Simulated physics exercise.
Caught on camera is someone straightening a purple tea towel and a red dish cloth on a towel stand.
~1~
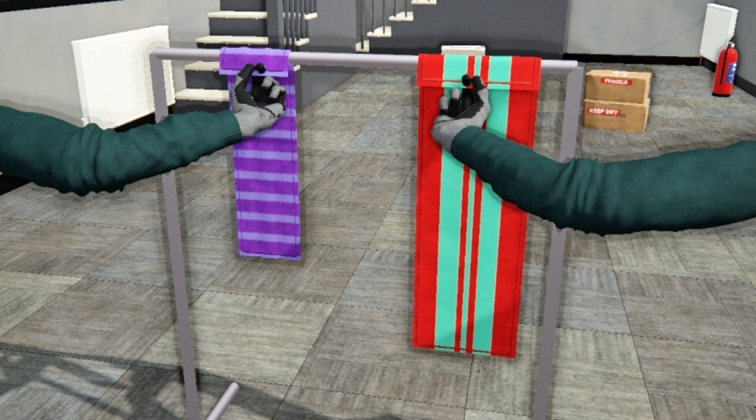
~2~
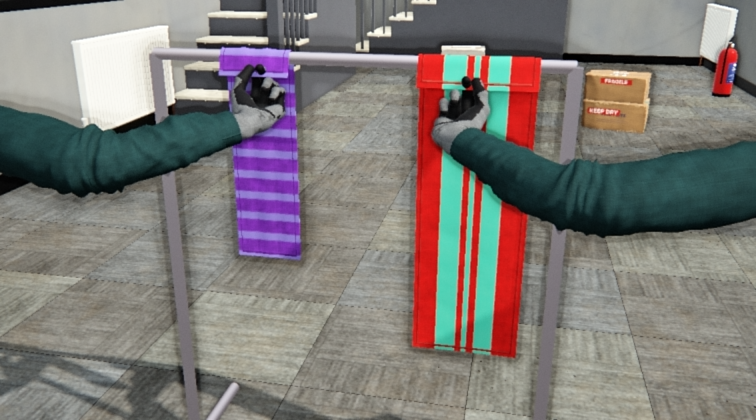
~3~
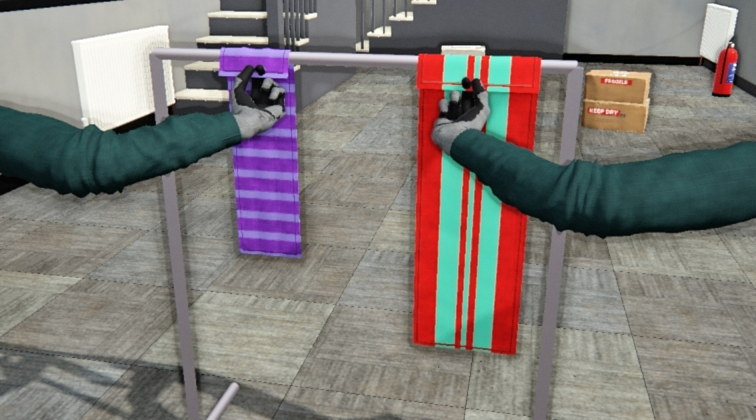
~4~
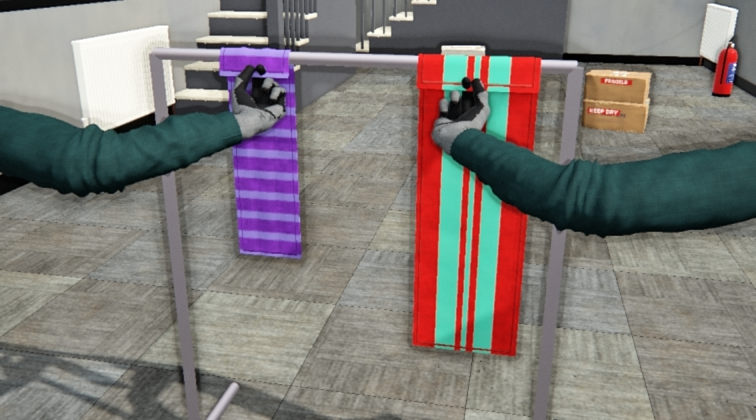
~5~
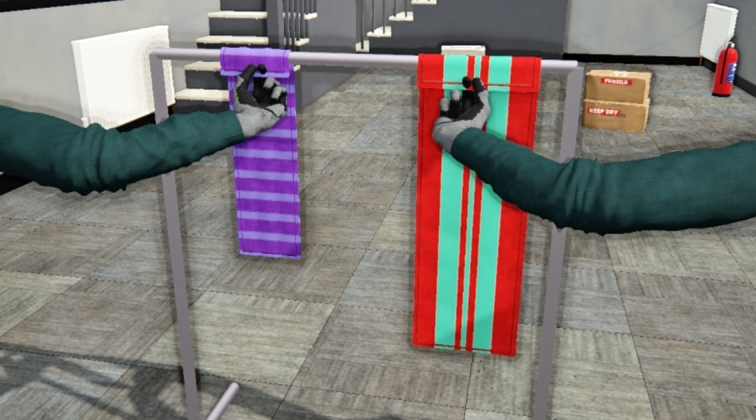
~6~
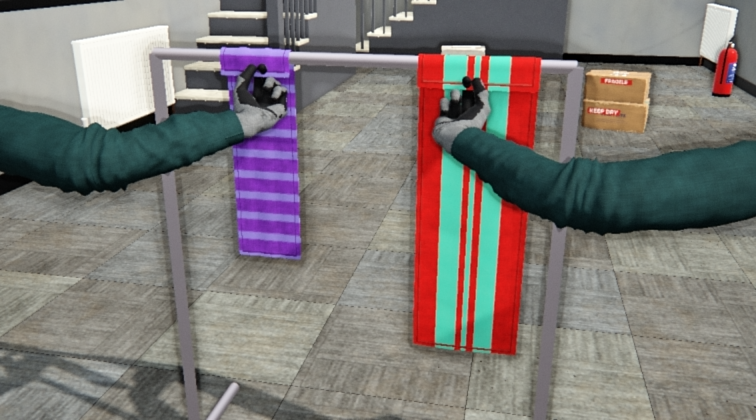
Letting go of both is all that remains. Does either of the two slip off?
Result: The purple tea towel comes off, the red dish cloth comes off.
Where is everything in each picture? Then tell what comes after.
In the first picture, tea towel front hem (271, 69), back hem (285, 254); dish cloth front hem (447, 80), back hem (438, 345).
In the second picture, tea towel front hem (270, 71); dish cloth front hem (447, 82).
In the third picture, tea towel front hem (270, 71); dish cloth front hem (447, 83).
In the fourth picture, tea towel front hem (271, 71); dish cloth front hem (447, 83).
In the fifth picture, tea towel front hem (272, 71); dish cloth front hem (447, 82).
In the sixth picture, tea towel front hem (272, 71), back hem (285, 253), front far shorter than the back; dish cloth front hem (447, 82), back hem (438, 343), front far shorter than the back.
Then, 0.34 s on from there, tea towel clear of the rail and dropping near (271, 257); dish cloth clear of the rail and dropping near (465, 328).
Then, 0.58 s on from there, tea towel in a heap on the floor; dish cloth in a heap on the floor.
In the end, tea towel in a heap on the floor; dish cloth in a heap on the floor. The purple tea towel slides off and the red dish cloth slips to the floor.
